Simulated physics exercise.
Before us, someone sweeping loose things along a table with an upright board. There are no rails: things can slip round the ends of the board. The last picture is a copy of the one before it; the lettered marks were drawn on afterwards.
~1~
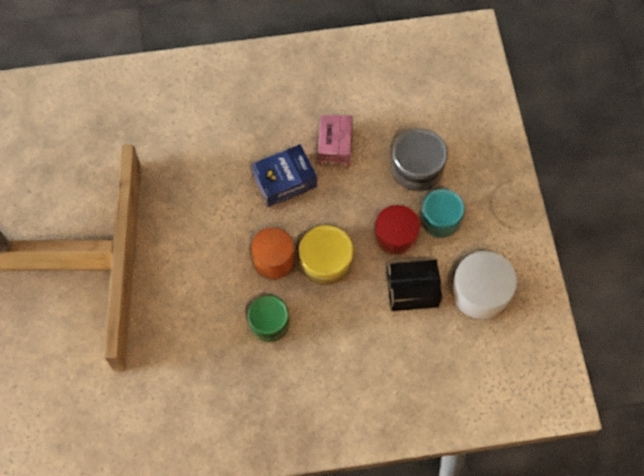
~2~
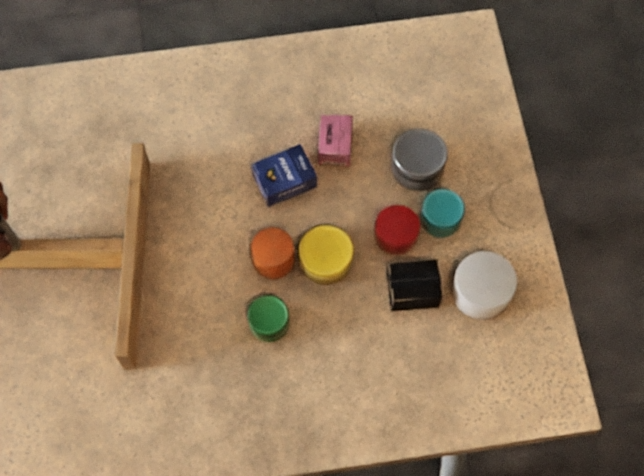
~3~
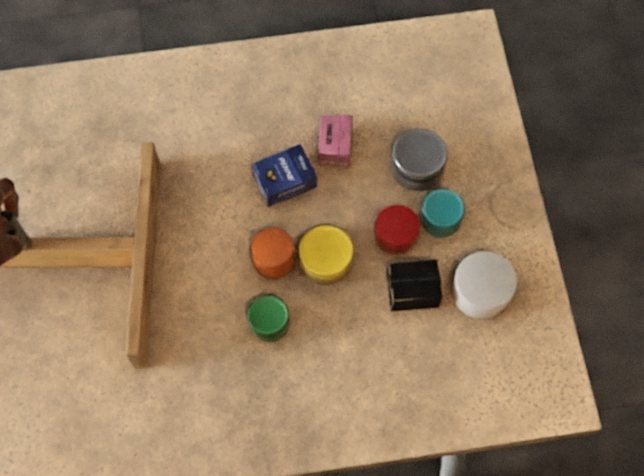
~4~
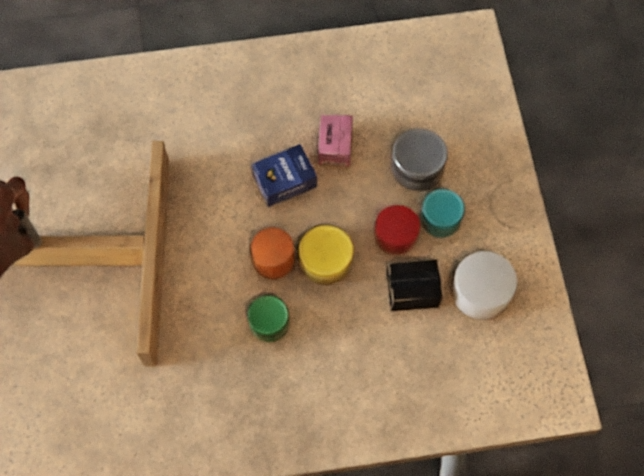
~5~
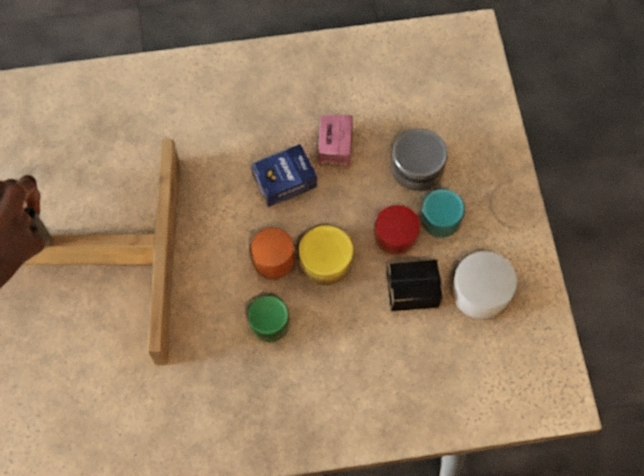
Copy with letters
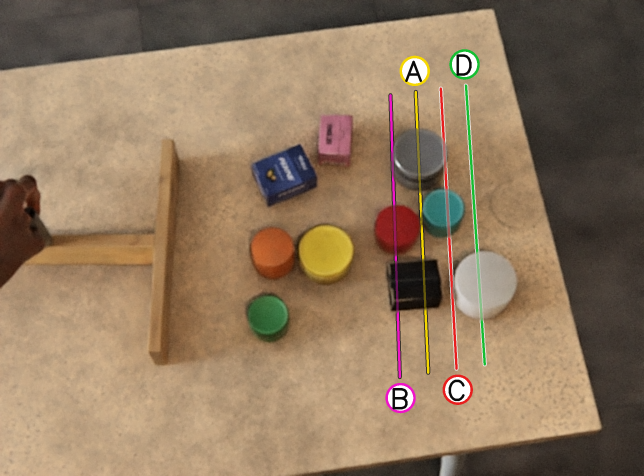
A T-shaped wooden pusher lies at the left of a speckled tan table, seen from above by a still camera. To its right sit a blue packet, a pink box, orange, yellow, green, red and turquoise tubs, a grey tin, a black box and a white tub. The board slides slowly a short way right as a hand appears behind its handle, touching none of the items, which stay still.
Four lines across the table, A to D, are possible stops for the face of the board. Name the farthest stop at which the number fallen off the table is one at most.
Up to line C.
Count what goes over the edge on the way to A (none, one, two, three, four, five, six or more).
The count is none.
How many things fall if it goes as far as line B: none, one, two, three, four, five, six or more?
By then, none.
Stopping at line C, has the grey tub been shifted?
Yes.
On the marked copy, A at (422, 224); B at (395, 228); C at (448, 220); D at (475, 217).
Following C. Soon after the start, board (266, 226); green tub (293, 318); pink box (342, 140).
Later, board (371, 212); white pot (510, 294); turquoise tub (467, 200).
In the end, board (447, 201); turquoise tub (540, 185); grey tub (529, 142); none fallen.
As for the rest, A is within the limit but short; B is within the limit but short; D drops two.
